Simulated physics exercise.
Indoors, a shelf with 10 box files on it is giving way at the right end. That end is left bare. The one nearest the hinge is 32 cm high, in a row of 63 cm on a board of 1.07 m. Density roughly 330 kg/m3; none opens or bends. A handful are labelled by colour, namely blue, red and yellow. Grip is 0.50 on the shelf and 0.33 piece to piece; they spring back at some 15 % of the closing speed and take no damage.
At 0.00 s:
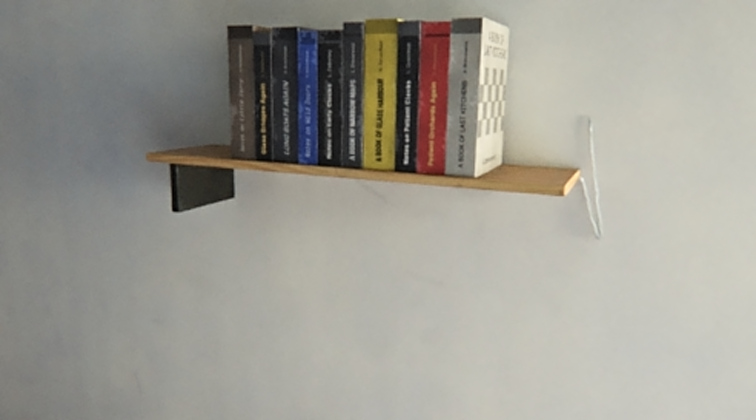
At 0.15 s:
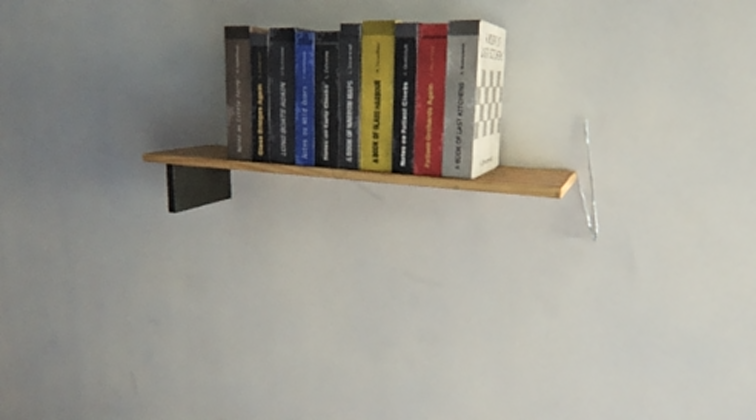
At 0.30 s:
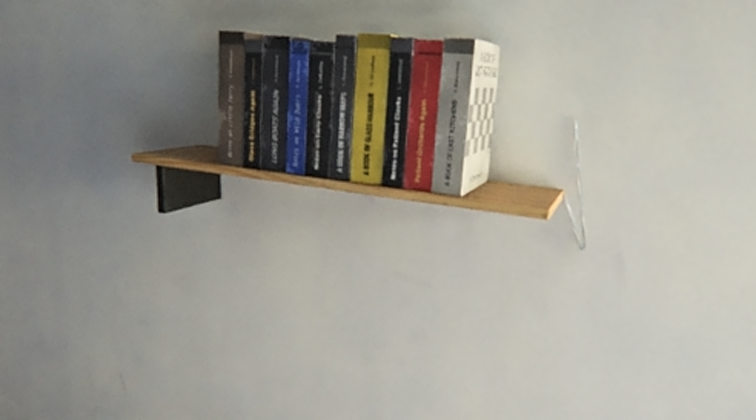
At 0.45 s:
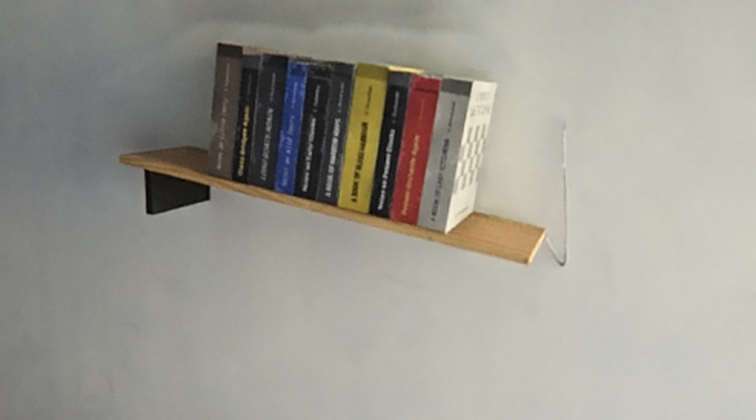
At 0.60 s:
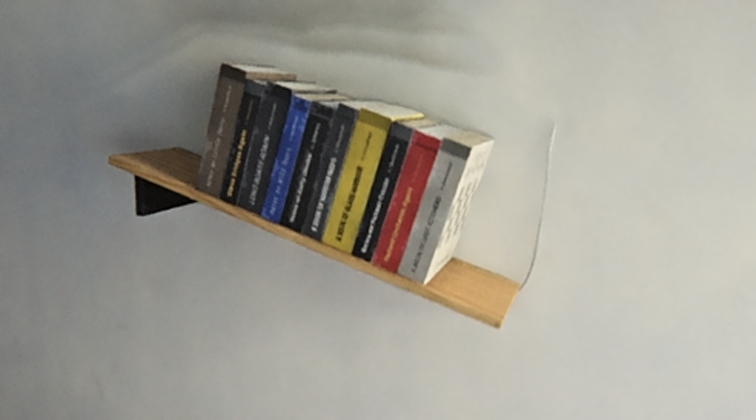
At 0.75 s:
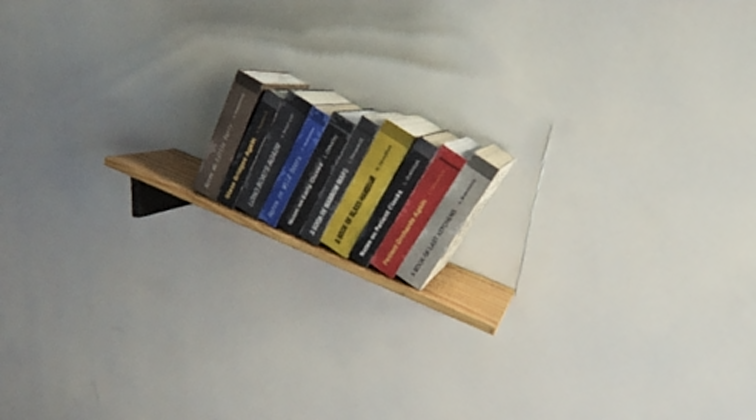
Against a plain pale grey wall, seen from the front by a camera that pans slightly, a wooden shelf holds a row of upright box files. Most are dark, with a blue one left of centre, yellow and red ones further right, and a grey one at the right end beside bare board. The shelf's right end sinks, gently then more steeply, and the files lean over to the right together.
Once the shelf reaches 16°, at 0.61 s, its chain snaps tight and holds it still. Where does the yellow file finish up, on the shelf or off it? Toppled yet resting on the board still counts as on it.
On the shelf.
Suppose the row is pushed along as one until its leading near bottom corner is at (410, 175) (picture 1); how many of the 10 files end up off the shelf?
In that setup, 0.
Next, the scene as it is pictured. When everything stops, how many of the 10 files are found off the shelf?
2 in total.
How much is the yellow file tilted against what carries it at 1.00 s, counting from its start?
It's at some 40 degrees.
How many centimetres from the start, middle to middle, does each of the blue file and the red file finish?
Net displacement (cm): Blue = 20; red = 140.
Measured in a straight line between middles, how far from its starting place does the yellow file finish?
Net straight-line distance: Approx. 50 cm.
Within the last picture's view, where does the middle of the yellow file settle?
Near (501, 265).
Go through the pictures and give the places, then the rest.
In the first frame (we follow the side turned to the camera; the camera pans a little; leans and shifts are taken against what carries them), shelf's free end (550, 190) slope 0°; yellow file (380, 97); red file (433, 100); blue file (308, 99); no piece has moved.
Shelf's free end (546, 192) slope 0°; yellow file (377, 98), in the second frame.
Shelf's free end (534, 213) slope 2°; yellow file (370, 111), in the third frame.
Shelf's free end (516, 257) slope 8°; yellow file (363, 140), in the fourth frame.
Shelf's free end (488, 320) slope 15°; yellow file (356, 183), in the fifth frame.
Shelf's free end (482, 326) slope 16°; yellow file (366, 191) tipped 12°; red file (416, 214) tipped 13°; blue file (293, 169) tipped 12°; steepest lean 13°, the file at (445, 224); 10 stirred so far, in the sixth frame.
Around 1.00 s, none of the 10 files off the shelf, 10 disturbed; yellow file tipped 36°; red file tipped 40°.
Around 1.38 s, 2 of the 10 files off the shelf; yellow file on its side; red file upside down.
Finally (2.4 s), 2 of the 10 files off the shelf; yellow file on its side; red file on its side; blue file tipped 47°. Seen by the last camera, middles, yellow file near (501, 265).
